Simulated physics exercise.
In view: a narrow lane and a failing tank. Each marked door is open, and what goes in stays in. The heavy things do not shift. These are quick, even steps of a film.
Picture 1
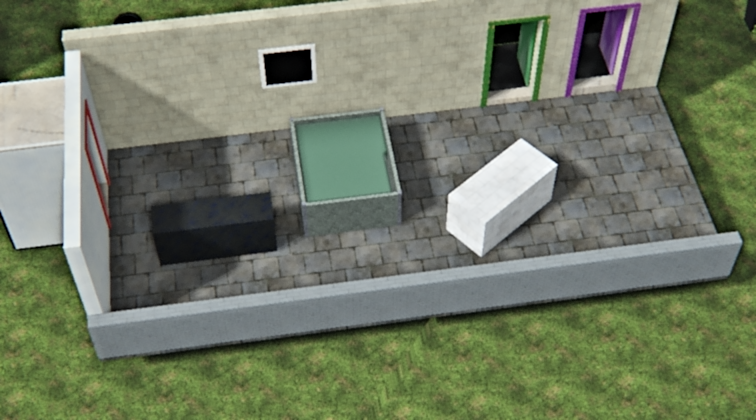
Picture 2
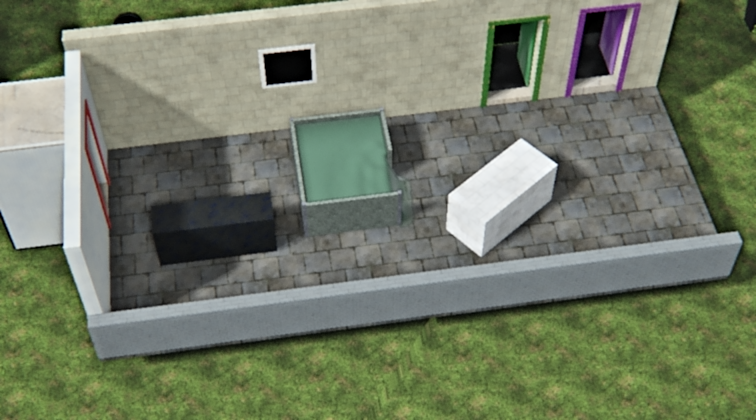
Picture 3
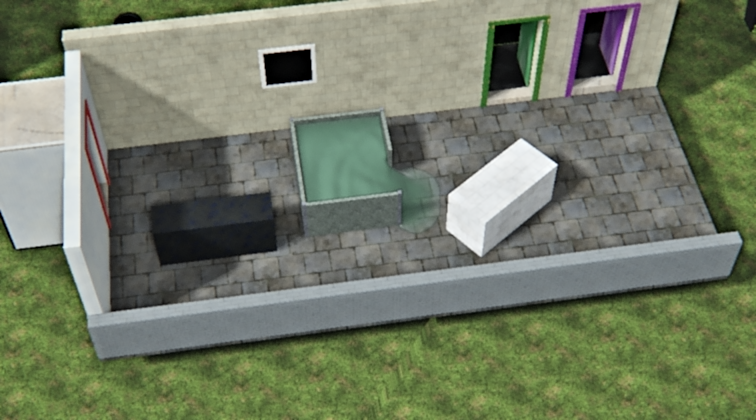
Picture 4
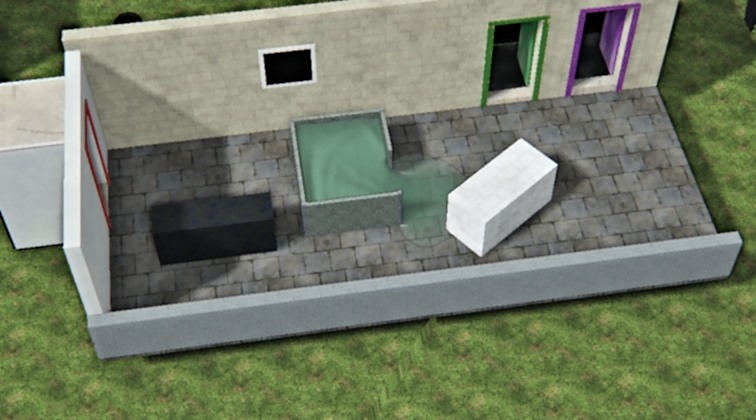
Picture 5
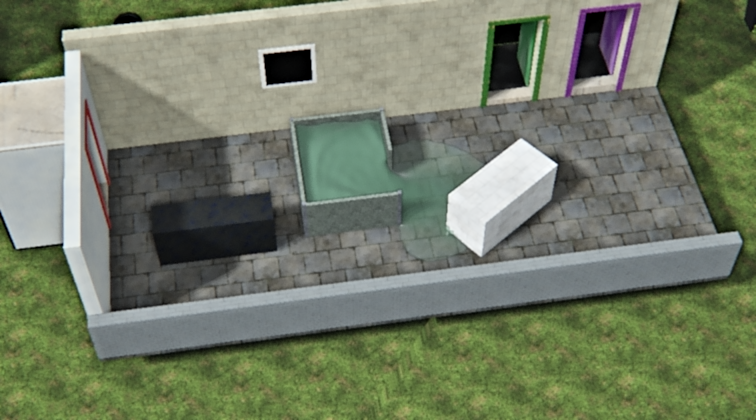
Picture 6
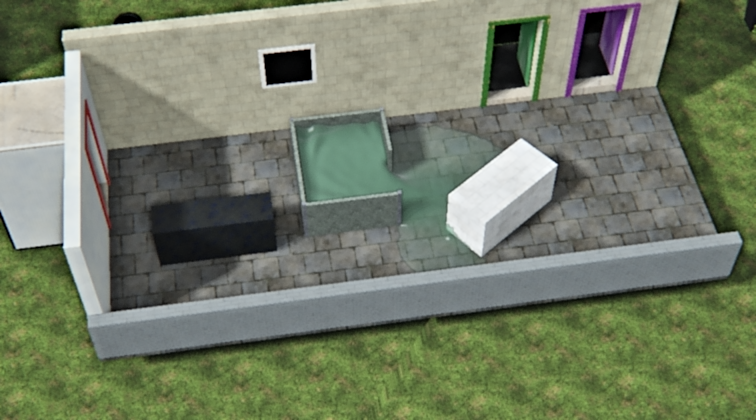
Walled stone-paved yard, with greenish water pouring from a gap in a tank's right side and spreading around a white block.
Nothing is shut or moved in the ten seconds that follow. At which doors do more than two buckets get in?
In the end: The green door takes more than that; the red door stays under that; the purple door stays under that.
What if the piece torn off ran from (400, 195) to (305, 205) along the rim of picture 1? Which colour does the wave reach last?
It is the purple-painted one.
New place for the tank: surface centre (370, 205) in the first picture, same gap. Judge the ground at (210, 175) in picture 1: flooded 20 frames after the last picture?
Verdict: Dry.
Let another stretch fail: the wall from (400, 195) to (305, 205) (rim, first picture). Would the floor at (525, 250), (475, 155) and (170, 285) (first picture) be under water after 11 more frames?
In turn: Flooded, free of water, wet.
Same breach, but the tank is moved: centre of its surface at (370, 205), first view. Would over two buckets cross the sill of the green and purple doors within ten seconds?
One by one: The green door takes less, the purple door keeps below it.
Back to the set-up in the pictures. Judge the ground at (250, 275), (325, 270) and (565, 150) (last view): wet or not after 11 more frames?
In turn: Dry, no water, covered.
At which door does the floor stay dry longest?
It is the red door.
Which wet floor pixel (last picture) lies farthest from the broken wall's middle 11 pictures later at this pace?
At about (636, 90).
A moment on, water covers 20 % of the floor; the green door wet at the sill, nothing in, the red door not reached, the purple door not reached.
Next, water covers 35 % of the floor; the green door over two buckets in, the red door not reached, the purple door wet at the sill, nothing in.
Then, water covers 55 % of the floor; the green door far over two buckets in, the red door not reached, the purple door wet at the sill, nothing in.
Later, water covers 75 % of the floor; the green door far over two buckets in, the red door not reached, the purple door wet at the sill, nothing in.
In the end, water covers 85 % of the floor; the green door far over two buckets in, the red door wet at the sill, nothing in, the purple door wet at the sill, nothing in.
